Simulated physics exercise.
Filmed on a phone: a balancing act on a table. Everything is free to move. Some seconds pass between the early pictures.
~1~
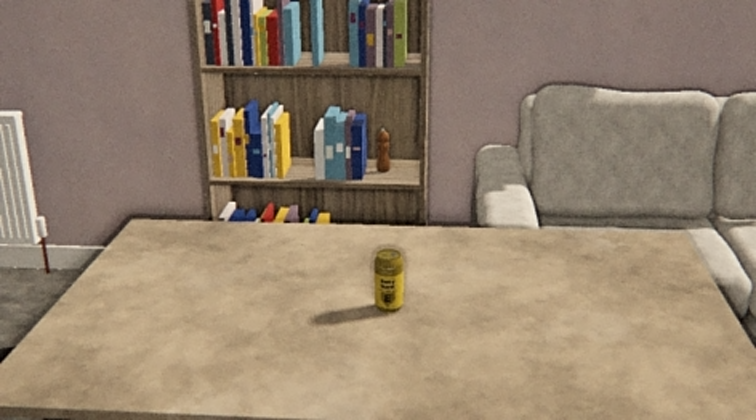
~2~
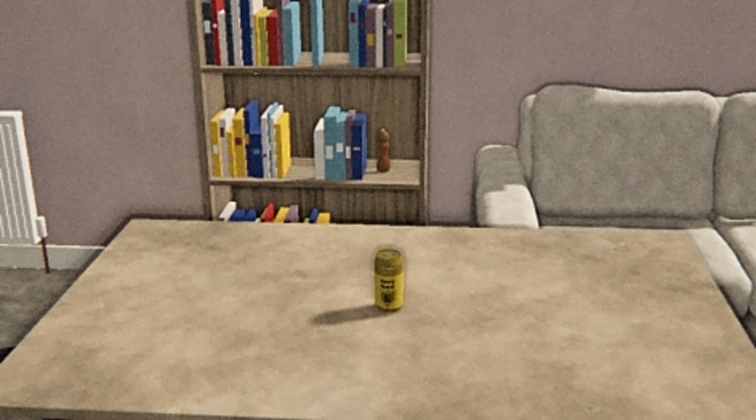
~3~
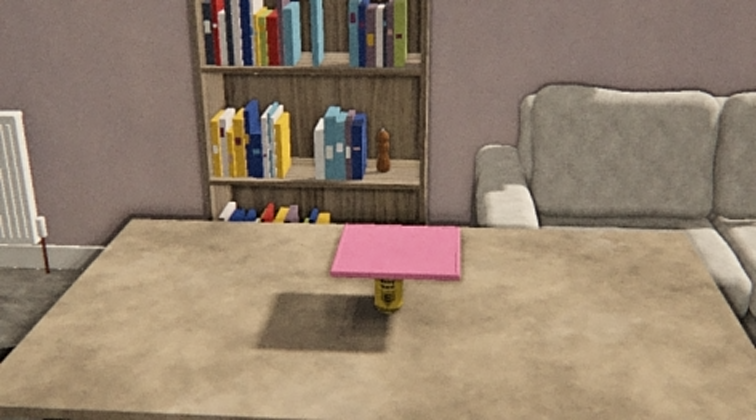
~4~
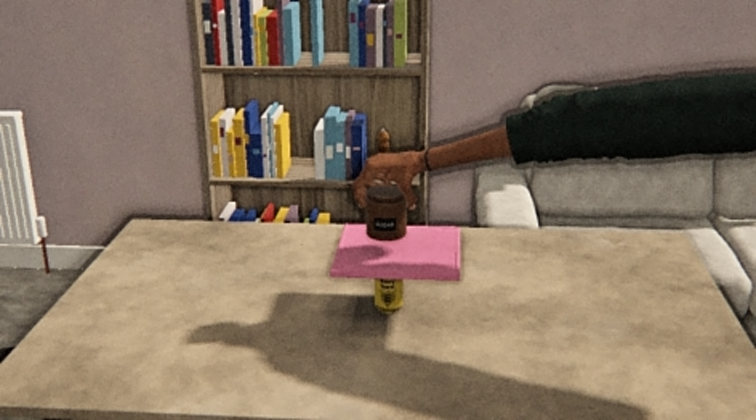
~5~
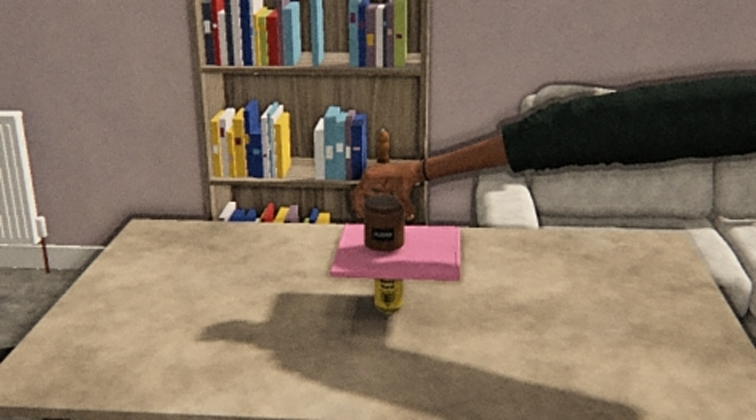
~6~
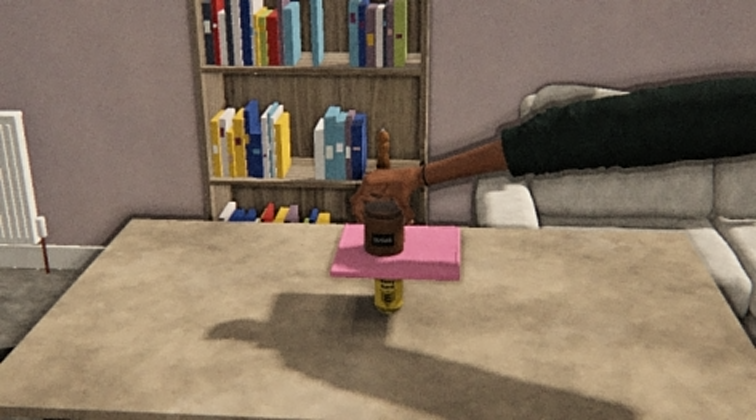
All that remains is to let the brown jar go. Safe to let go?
Here the stack stays up.
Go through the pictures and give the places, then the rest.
The last thing is not in view yet; yellow can (389, 281), in the first frame.
The last thing is not in view yet; yellow can (389, 281), in the second frame.
The last thing is not in view yet; yellow can (389, 281), in the third frame.
Still above its spot; brown jar (386, 213); yellow can (389, 281), in the fourth frame.
Still above its spot; brown jar (384, 223); yellow can (389, 281), in the fifth frame.
In place under the hand; brown jar (384, 228); yellow can (389, 281), in the sixth frame.
Then, 0.80 s on from there, no change.
Then, 1.70 s on from there, brown jar resting near (384, 229).
In the end, all 3 unmoved. At the end, from the last picture's camera, brown jar near (384, 228). The stack keeps its balance.
